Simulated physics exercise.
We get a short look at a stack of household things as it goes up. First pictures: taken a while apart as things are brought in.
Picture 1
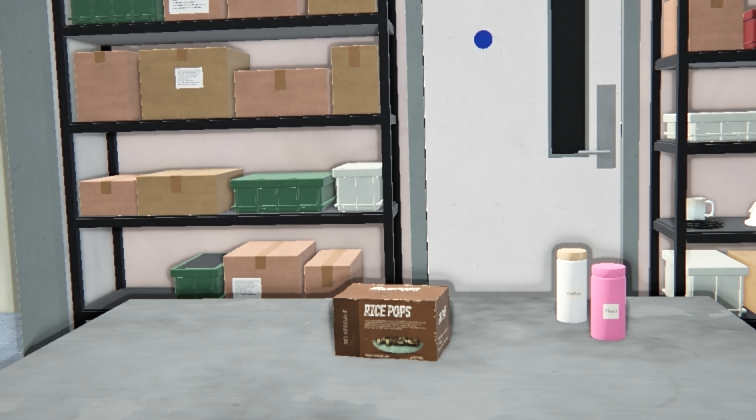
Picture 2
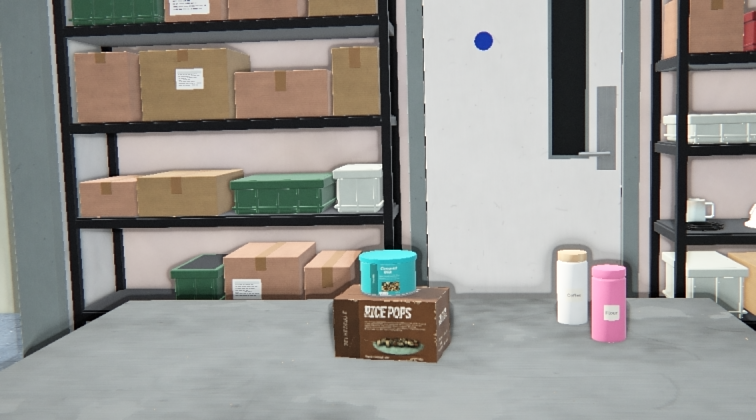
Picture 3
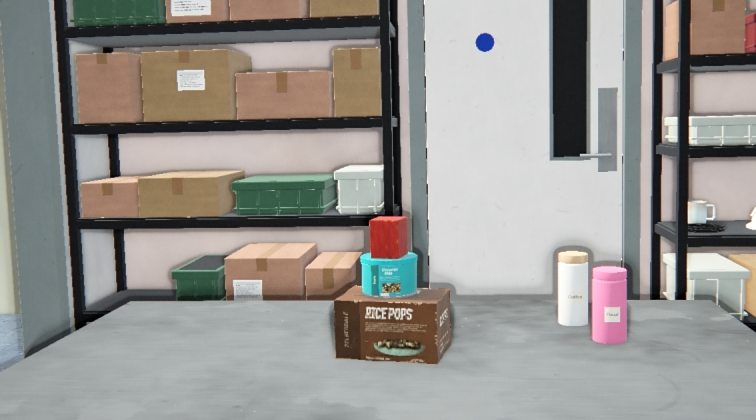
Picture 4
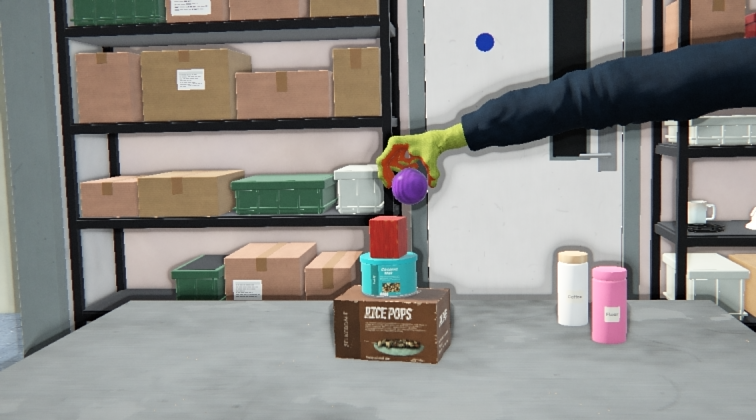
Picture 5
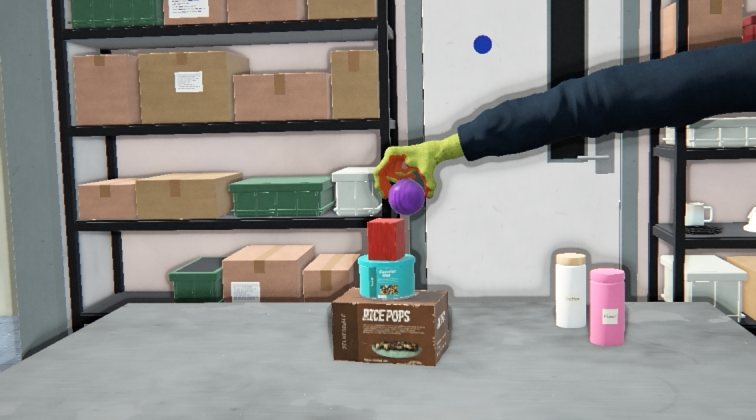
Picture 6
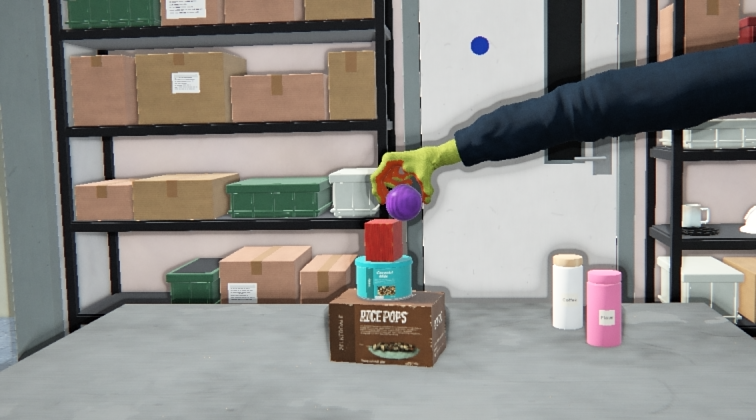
A gloved hand lowering a purple onion onto a red block above a turquoise tub and brown box, still holding it.
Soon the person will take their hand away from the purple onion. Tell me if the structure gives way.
So the pile doesn't survive that.
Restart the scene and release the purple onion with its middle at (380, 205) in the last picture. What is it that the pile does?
What happens next is that it remains steady.
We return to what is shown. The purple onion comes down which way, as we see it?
That would be the viewer's right.
Then, 0.40 s after the last picture, purple onion now fallen.
Then, 0.50 s after the last picture, things are still on the move.
Then, 0.60 s after the last picture, as before.
At rest, fallen, purple onion; the other 5 in place. Seen from the same camera at the end, purple onion near (537, 346). The pile gives way.
